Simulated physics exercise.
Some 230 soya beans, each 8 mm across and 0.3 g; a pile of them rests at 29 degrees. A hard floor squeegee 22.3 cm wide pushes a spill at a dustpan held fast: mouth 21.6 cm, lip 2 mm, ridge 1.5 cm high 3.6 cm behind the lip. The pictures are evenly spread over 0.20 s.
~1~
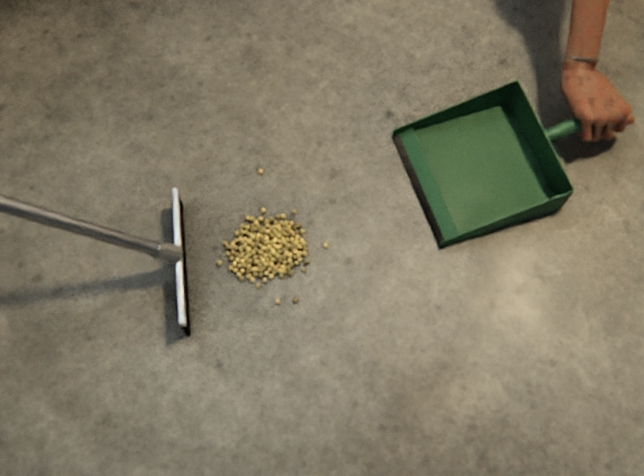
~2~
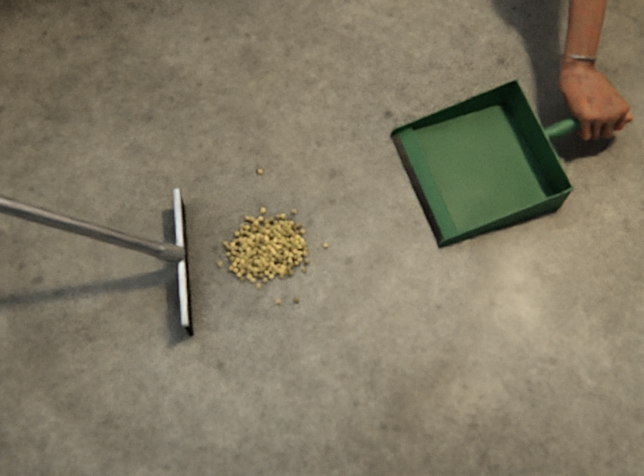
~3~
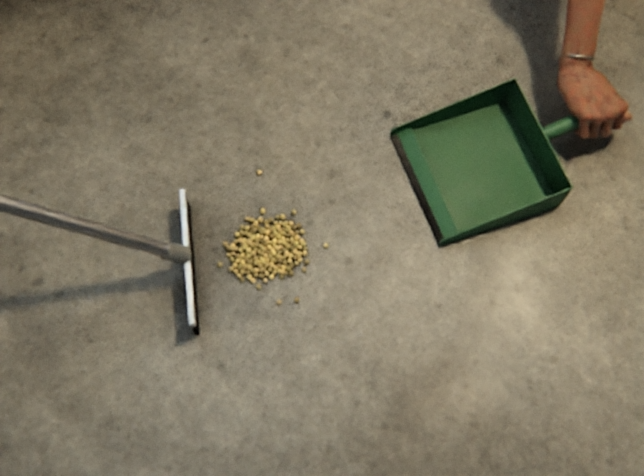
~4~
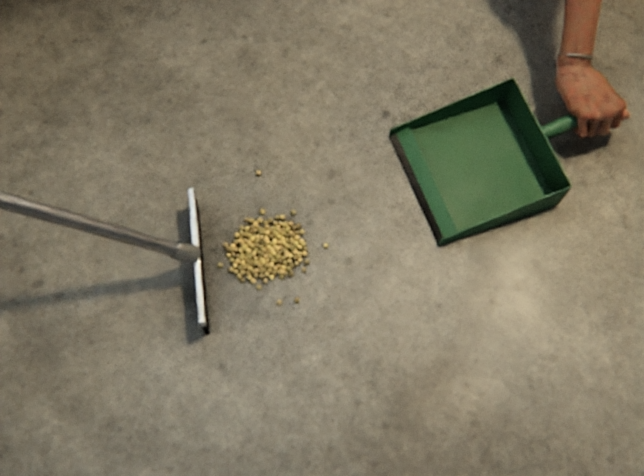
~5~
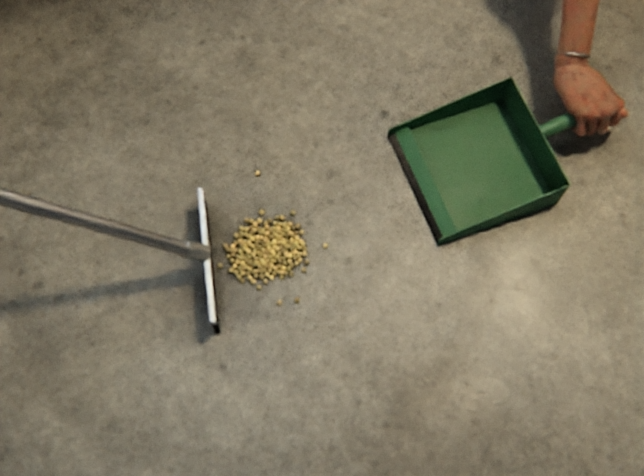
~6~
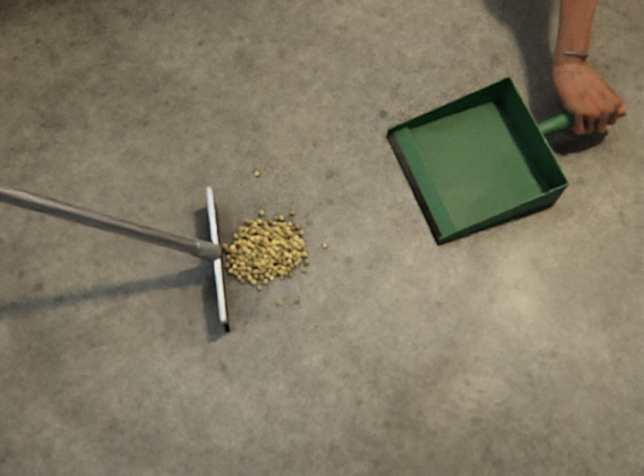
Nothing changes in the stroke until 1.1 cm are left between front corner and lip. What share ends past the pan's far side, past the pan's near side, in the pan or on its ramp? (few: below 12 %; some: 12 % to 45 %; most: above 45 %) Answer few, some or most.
Past the pan's far side: Few; past the pan's near side: Some; in the pan or on its ramp: Some.
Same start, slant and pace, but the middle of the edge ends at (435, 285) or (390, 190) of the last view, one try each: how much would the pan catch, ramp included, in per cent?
Some 10 and 5 per cent.
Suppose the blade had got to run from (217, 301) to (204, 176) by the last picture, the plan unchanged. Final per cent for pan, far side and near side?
Pan 0, far 10, near 5.
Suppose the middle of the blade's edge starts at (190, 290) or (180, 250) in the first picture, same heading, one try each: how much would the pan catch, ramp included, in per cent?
About 20 and 10 per cent.
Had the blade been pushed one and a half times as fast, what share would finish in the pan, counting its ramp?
It would be near 20 per cent.
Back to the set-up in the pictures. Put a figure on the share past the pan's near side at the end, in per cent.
Roughly 30 per cent.
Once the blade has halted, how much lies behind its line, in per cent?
Roughly 10 per cent.
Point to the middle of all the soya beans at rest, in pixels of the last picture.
At about (426, 226).
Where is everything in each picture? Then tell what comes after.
The first frame shows blade from (183, 323) to (176, 194), moved 0.0 cm, 0 of the pieces shifted so far; middle of the pieces at (266, 248); pan at (486, 169).
The second frame shows blade from (186, 324) to (178, 194), moved 0.3 cm, 0 of the pieces shifted so far; middle of the pieces at (266, 248).
The third frame shows blade from (193, 324) to (183, 194), moved 1.2 cm, 0 of the pieces shifted so far; middle of the pieces at (266, 249).
The fourth frame shows blade from (203, 323) to (192, 194), moved 2.7 cm, 0 of the pieces shifted so far; middle of the pieces at (266, 249).
The fifth frame shows blade from (214, 322) to (201, 193), moved 4.2 cm, 0 of the pieces shifted so far; middle of the pieces at (266, 250).
The sixth frame shows blade from (224, 320) to (210, 192), moved 5.7 cm, 1 of the pieces shifted so far; middle of the pieces at (266, 250); pan at (481, 165).
Then, 0.38 s after the last picture, middle of the blade 20 cm from the lip; 0 % over the lip, far side 0 %, near side 10 %.
Then, 0.64 s after the last picture, middle of the blade 10 cm from the lip; 0 % over the lip, far side 0 %, near side 20 %.
Then, 1.00 s after the last picture, middle of the blade 3 cm from the lip; 20 % over the lip, far side 0 %, near side 30 %.
In the end, far side 0 %, near side 30 %, pan 20 %, in front of the lip or behind the blade 50 %.
